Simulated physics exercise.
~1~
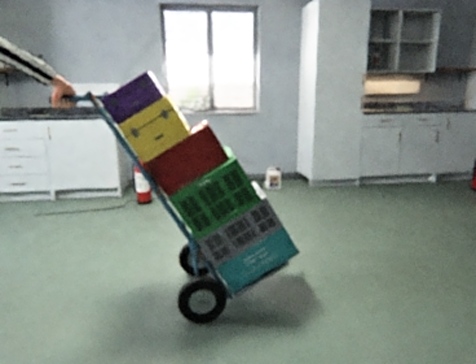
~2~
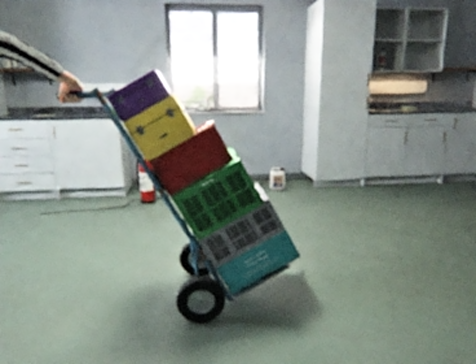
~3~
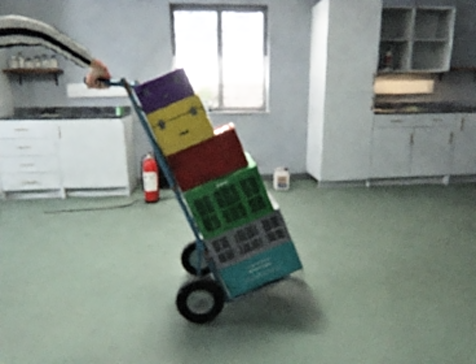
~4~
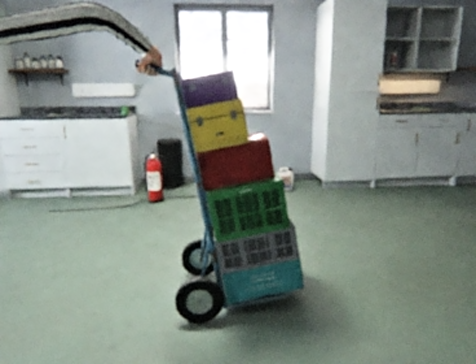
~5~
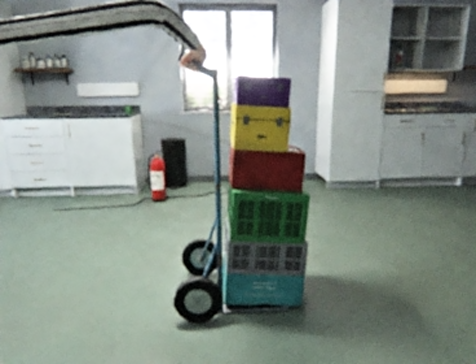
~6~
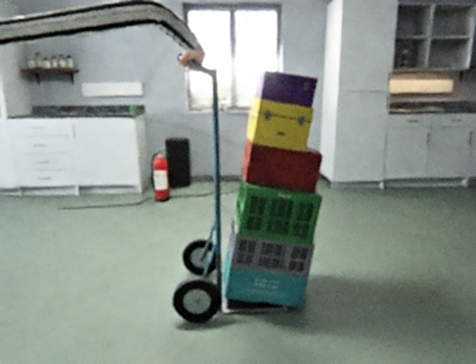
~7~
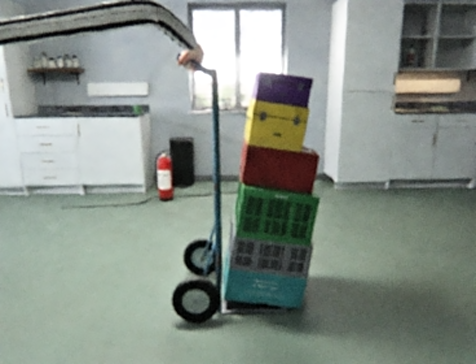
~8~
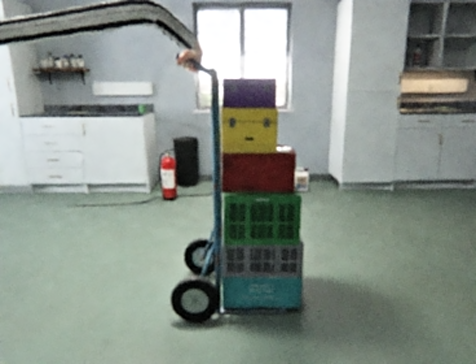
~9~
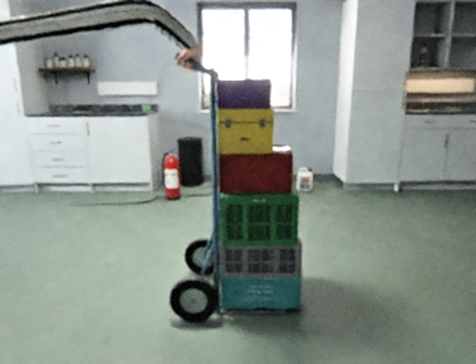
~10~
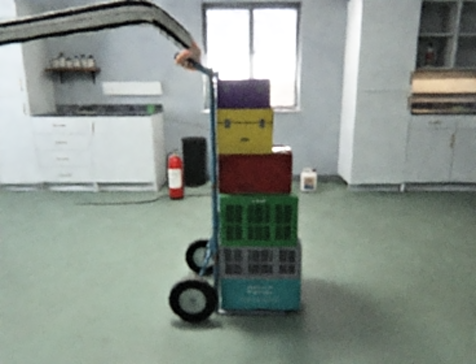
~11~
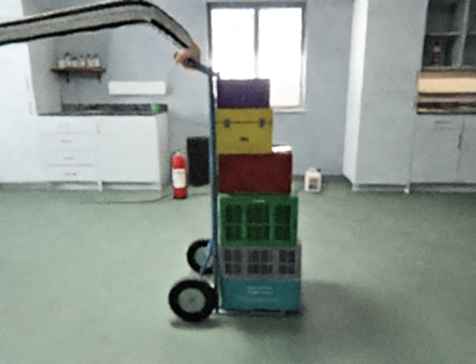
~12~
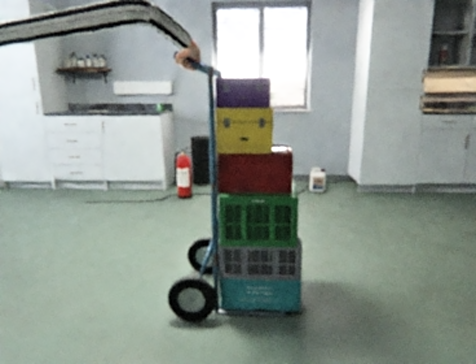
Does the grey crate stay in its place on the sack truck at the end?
Yes, the grey crate stays in place. It tips forward with the rest of the stack when the truck comes upright, then rocks back and rests on the turquoise parcel at the bottom.
